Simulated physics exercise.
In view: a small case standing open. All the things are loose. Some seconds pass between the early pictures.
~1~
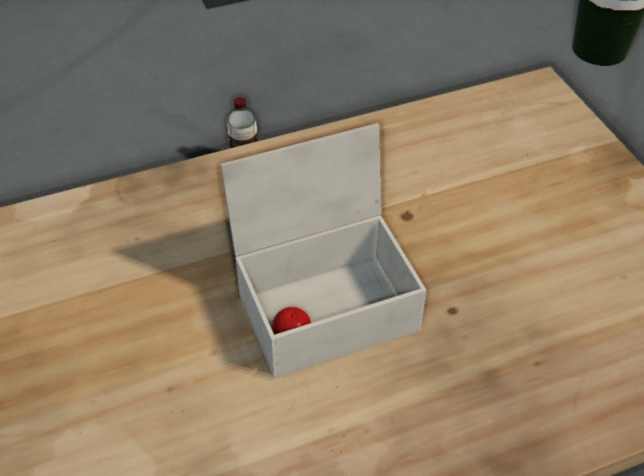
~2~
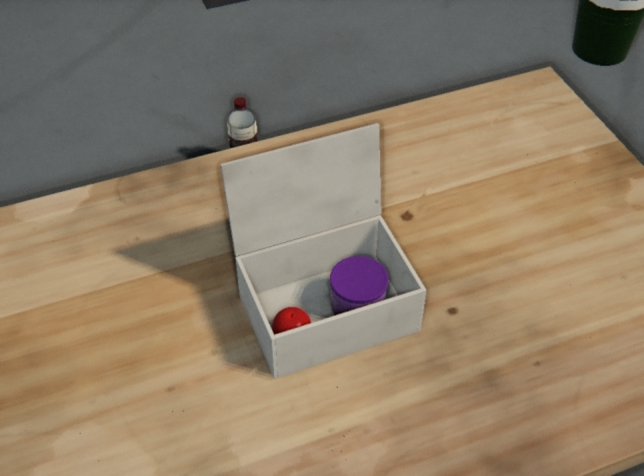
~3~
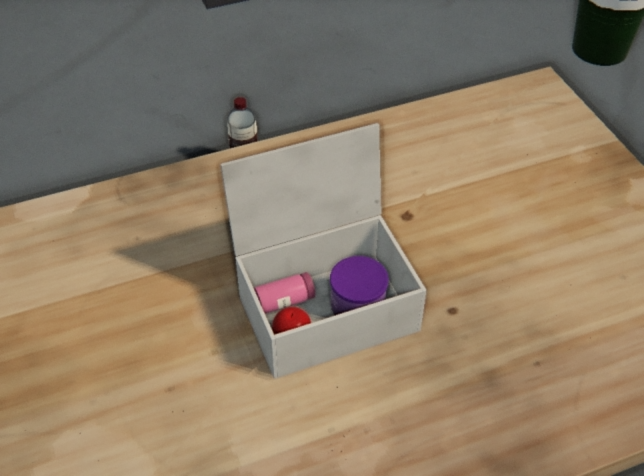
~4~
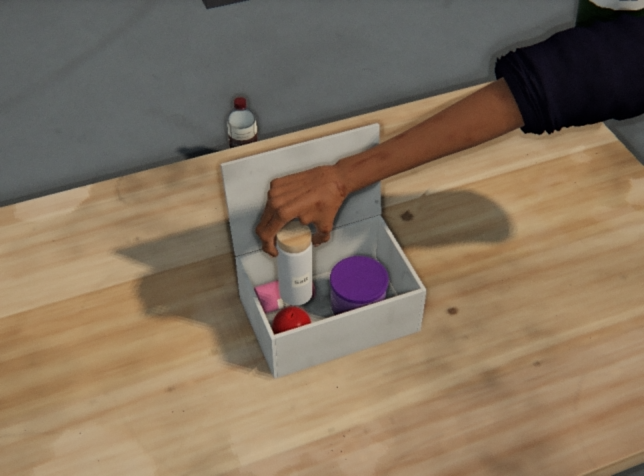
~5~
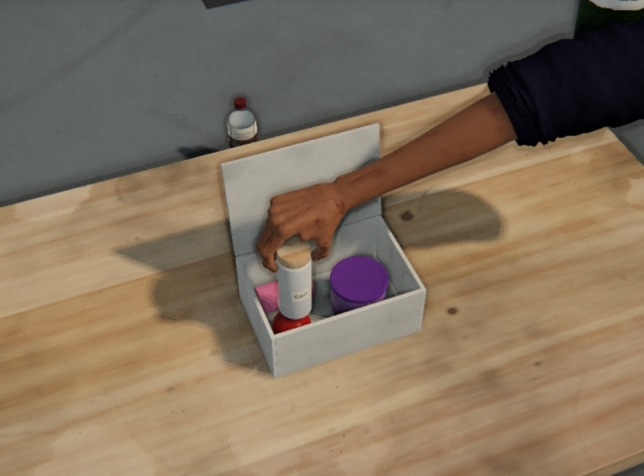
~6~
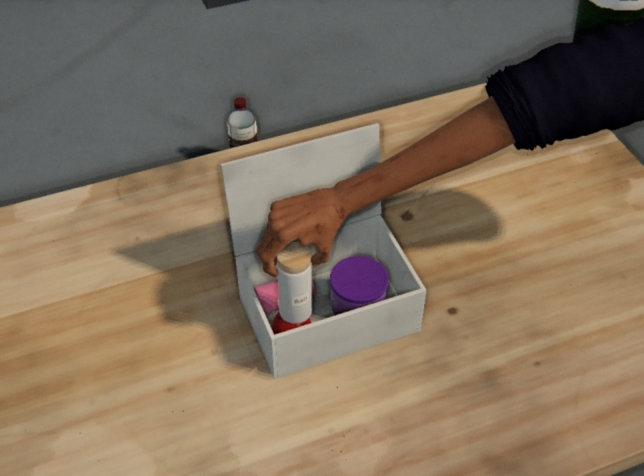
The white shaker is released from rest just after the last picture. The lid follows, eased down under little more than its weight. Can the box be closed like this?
Here the lid shuts flat.
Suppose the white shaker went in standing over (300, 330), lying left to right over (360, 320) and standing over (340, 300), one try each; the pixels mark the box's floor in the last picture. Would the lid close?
First try: It closes; second try: It stays ajar; third try: It is held up.
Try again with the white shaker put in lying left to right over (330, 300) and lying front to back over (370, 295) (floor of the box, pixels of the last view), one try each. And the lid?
First, it closes; second, it stays ajar.
Then, 1.10 s after the last picture, lid starting down; white shaker tipped 63° from how it was near (312, 281); red apple rolled a little.
Then, 1.90 s after the last picture, lid 33° above the rim; white shaker tipped 65° from how it was near (312, 282); red apple rolled a little.
At rest, lid shut; tipped over in the box, white shaker; the other 3 in place. Seen from the same camera at the end, white shaker near (318, 282).
